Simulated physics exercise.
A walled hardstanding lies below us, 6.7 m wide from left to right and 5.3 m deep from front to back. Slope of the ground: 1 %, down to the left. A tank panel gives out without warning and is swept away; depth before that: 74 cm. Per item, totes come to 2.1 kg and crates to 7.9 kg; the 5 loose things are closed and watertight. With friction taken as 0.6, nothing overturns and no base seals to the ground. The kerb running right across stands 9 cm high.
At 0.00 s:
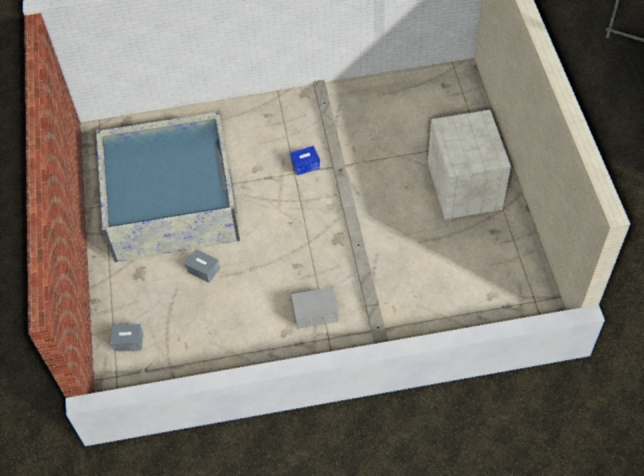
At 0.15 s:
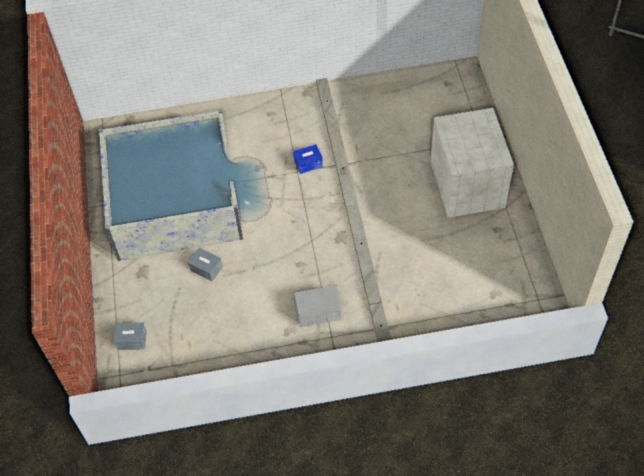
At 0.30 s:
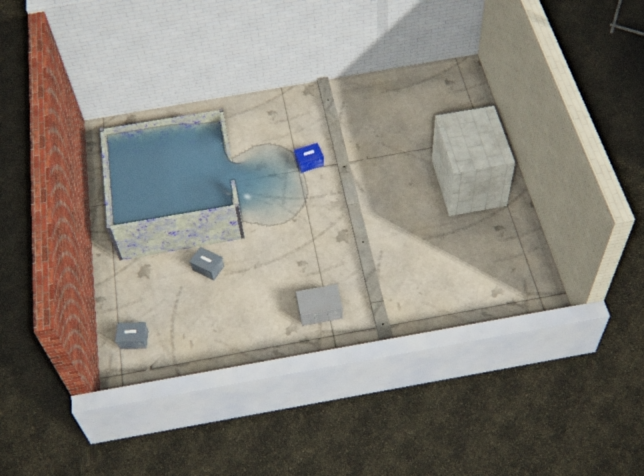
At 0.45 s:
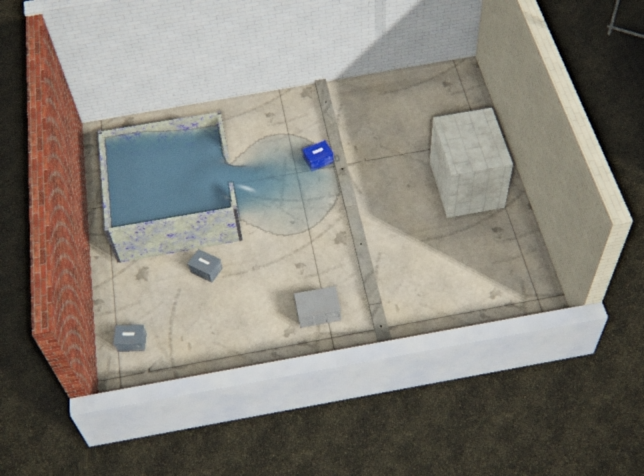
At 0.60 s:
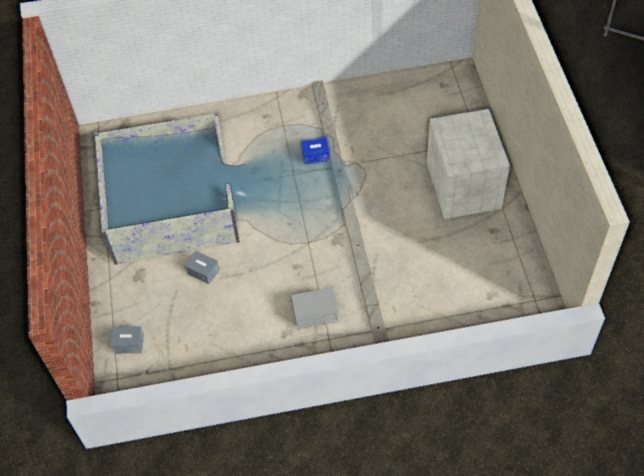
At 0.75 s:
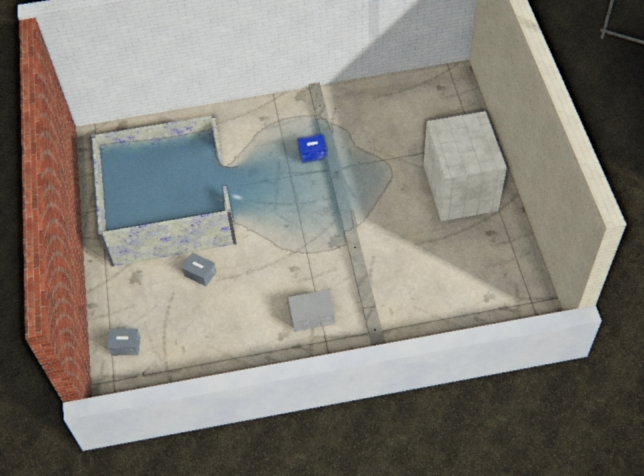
In a walled yard, water spreads from an open tank and slightly shifts a blue box.
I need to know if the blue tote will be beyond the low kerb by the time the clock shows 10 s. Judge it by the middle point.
Watch the blue tote: It clears the kerb.
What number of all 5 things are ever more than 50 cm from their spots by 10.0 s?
4.
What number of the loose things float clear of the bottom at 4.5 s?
The number is 2.
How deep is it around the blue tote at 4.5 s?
8 cm or so.
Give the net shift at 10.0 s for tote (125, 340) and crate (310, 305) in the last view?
First 140 cm, then 250 cm.
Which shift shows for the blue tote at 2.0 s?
Around 200 centimetres.
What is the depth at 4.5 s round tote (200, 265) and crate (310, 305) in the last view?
About 0 and 3 cm.
After 2.0 s the blue tote is near (398, 85), 2.2 m from its start, afloat; 1 of 5 are over the mark; 1 afloat.
After 4.5 s the blue tote is near (456, 56), 3.3 m from its start, afloat; 1 of 5 are over the mark; 2 afloat.
After 7.0 s the blue tote is near (455, 69), 3.1 m from its start, afloat; 1 of 5 are over the mark; 3 afloat.
After 10.0 s the blue tote is near (458, 80), 3.0 m from its start, afloat; 1 of 5 are over the mark; 5 afloat.
